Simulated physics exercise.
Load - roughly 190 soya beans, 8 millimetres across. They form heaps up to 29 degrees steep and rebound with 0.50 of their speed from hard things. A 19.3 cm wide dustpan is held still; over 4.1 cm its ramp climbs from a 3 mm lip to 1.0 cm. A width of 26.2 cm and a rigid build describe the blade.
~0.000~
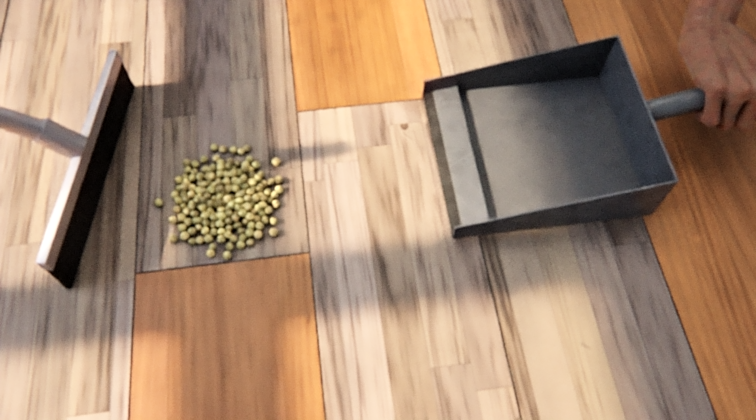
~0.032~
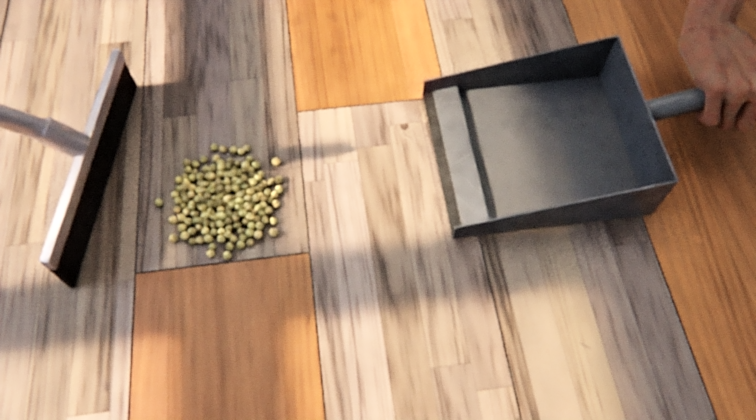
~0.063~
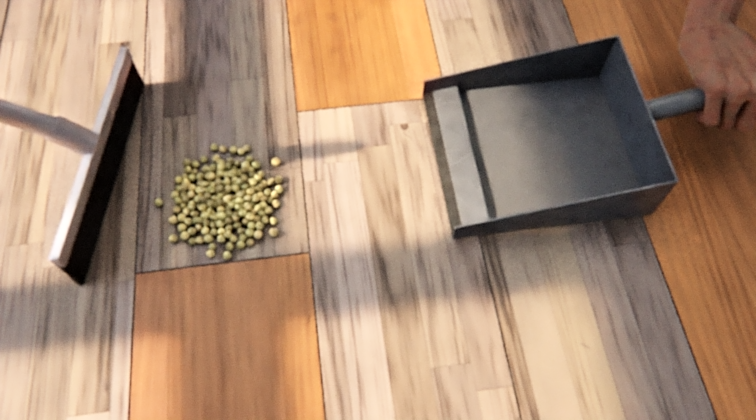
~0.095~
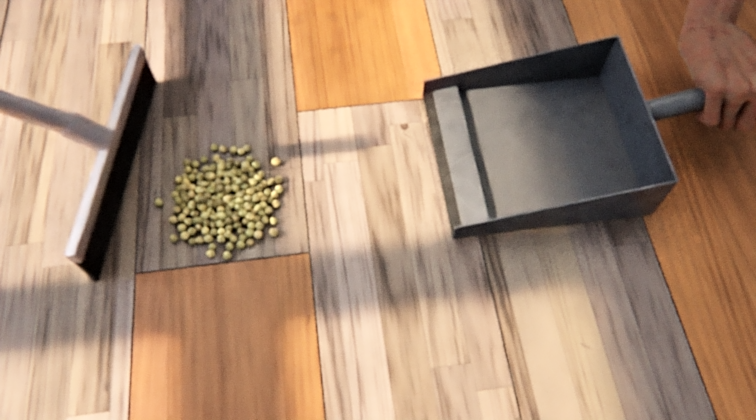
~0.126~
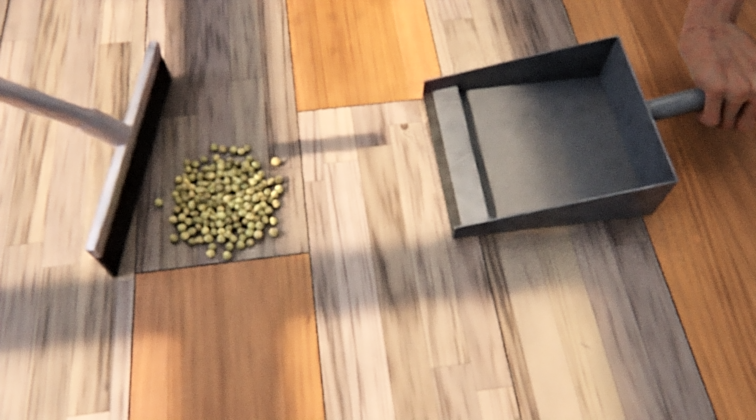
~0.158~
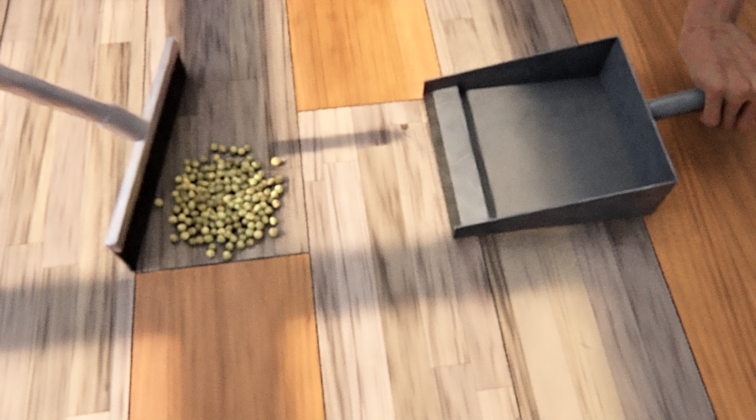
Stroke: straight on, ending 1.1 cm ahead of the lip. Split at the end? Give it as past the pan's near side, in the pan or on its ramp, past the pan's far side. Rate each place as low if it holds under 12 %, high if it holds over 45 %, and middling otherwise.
Near side - middling; pan - low; far side - low.
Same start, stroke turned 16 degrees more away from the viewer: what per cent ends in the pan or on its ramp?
My guess is some 0 percent.
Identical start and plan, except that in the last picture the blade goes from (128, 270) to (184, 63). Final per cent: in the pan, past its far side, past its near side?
Final per cent - pan 20, far 0, near 35.
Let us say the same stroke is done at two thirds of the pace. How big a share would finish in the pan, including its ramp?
About 0 %.
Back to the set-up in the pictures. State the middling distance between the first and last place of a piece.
The figure is about 22 cm.
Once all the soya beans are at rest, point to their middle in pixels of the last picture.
Somewhere around (423, 181) in the final frame.
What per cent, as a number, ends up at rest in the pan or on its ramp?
Around 5 percent.
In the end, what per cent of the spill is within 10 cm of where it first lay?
Near 0 per cent.
After 0.39 s, middle of the blade 17 cm from the lip; 0 % over the lip, far side 0 %, near side 10 %.
After 0.54 s, middle of the blade 9 cm from the lip; 0 % over the lip, far side 0 %, near side 20 %.
Then, at 0.82 s, middle of the blade 4 cm from the lip; 5 % over the lip, far side 5 %, near side 20 %.
By 1.5 s all is still; near side 20 %, pan 5 %, far side 5 %, in front of the lip or behind the blade 70 %.
